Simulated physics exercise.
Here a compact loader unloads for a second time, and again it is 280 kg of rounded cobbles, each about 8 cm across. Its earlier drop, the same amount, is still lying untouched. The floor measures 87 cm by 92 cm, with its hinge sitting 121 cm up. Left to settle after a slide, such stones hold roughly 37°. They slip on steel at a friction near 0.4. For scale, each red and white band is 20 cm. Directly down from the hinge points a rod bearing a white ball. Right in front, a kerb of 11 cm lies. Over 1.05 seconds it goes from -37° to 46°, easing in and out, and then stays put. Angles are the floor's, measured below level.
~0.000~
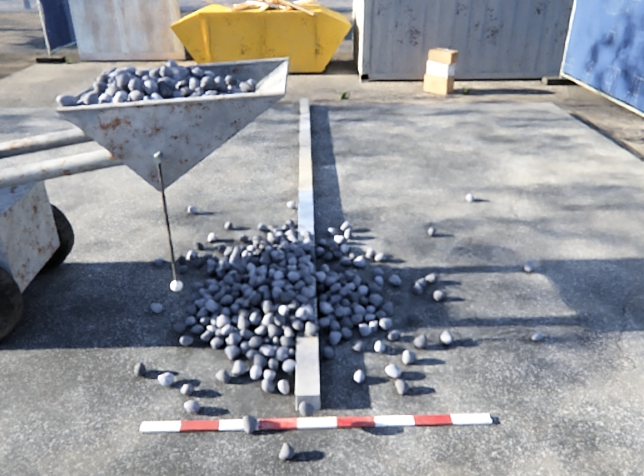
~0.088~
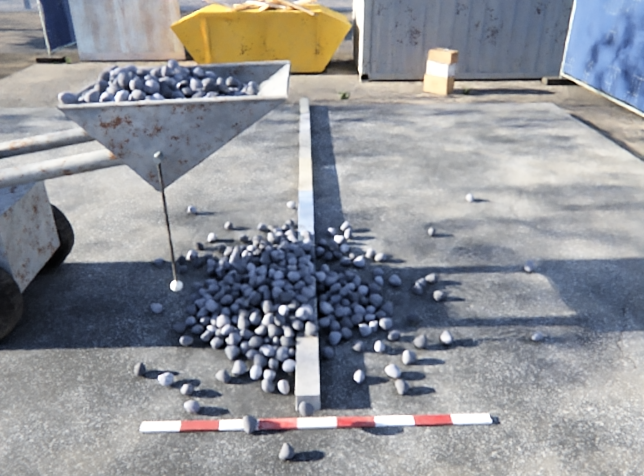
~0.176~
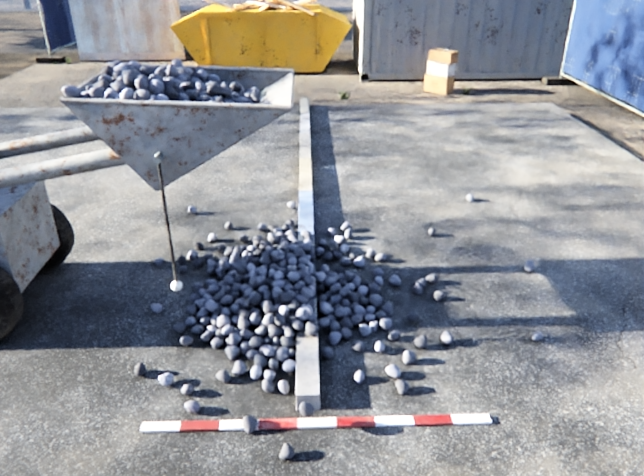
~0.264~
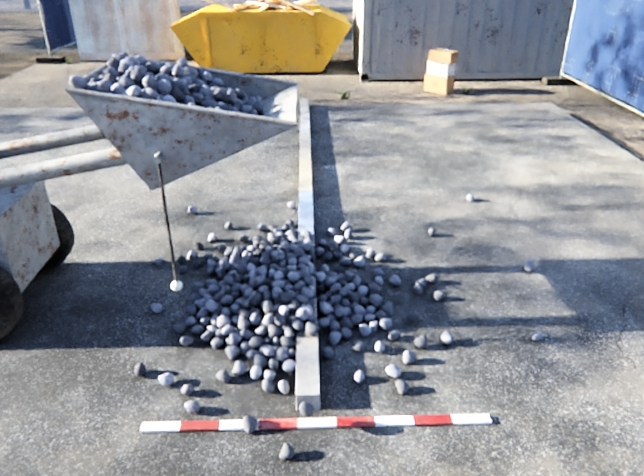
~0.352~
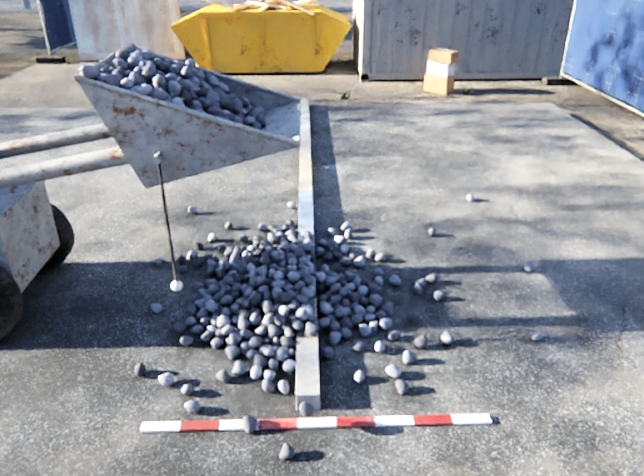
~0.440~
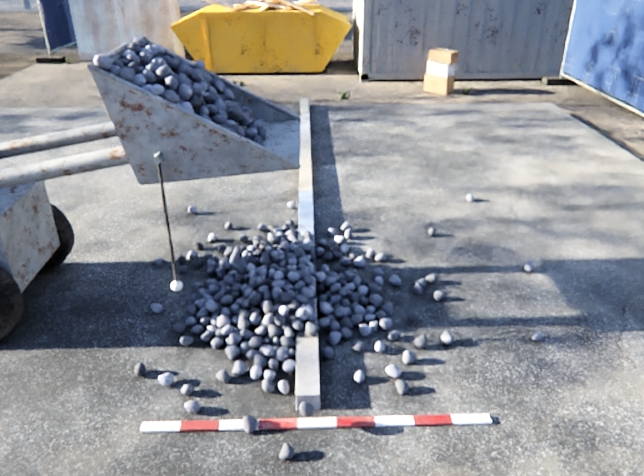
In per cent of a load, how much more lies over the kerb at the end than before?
Some 71 per cent more.
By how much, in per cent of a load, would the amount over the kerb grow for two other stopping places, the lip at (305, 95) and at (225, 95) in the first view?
The first position would add some 90 per cent, the second some 25.
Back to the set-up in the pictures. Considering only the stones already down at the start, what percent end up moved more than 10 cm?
Roughly 20 percent.
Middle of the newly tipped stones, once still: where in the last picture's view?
Near (345, 288).
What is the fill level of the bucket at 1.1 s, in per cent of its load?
Estimate: 45 % remaining inside, roughly.
After 0.8 s the floor is at 33°; in per cent of one load, 99 in the bucket, 80 on this side of the kerb, 20 over the kerb; the foremost stones are at (463, 272).
After 1.1 s the floor is at 46°; in per cent of one load, 43 in the bucket, 130 on this side of the kerb, 27 over the kerb; the foremost stones are at (463, 272).
After 1.5 s the floor is at 46°; in per cent of one load, 1 in the bucket, 127 on this side of the kerb, 72 over the kerb; the foremost stones are at (472, 276).
After 4.0 s the floor is at 46°; in per cent of one load, 0 in the bucket, 109 on this side of the kerb, 91 over the kerb; the foremost stones are at (573, 294). Net gain over the kerb, 71.
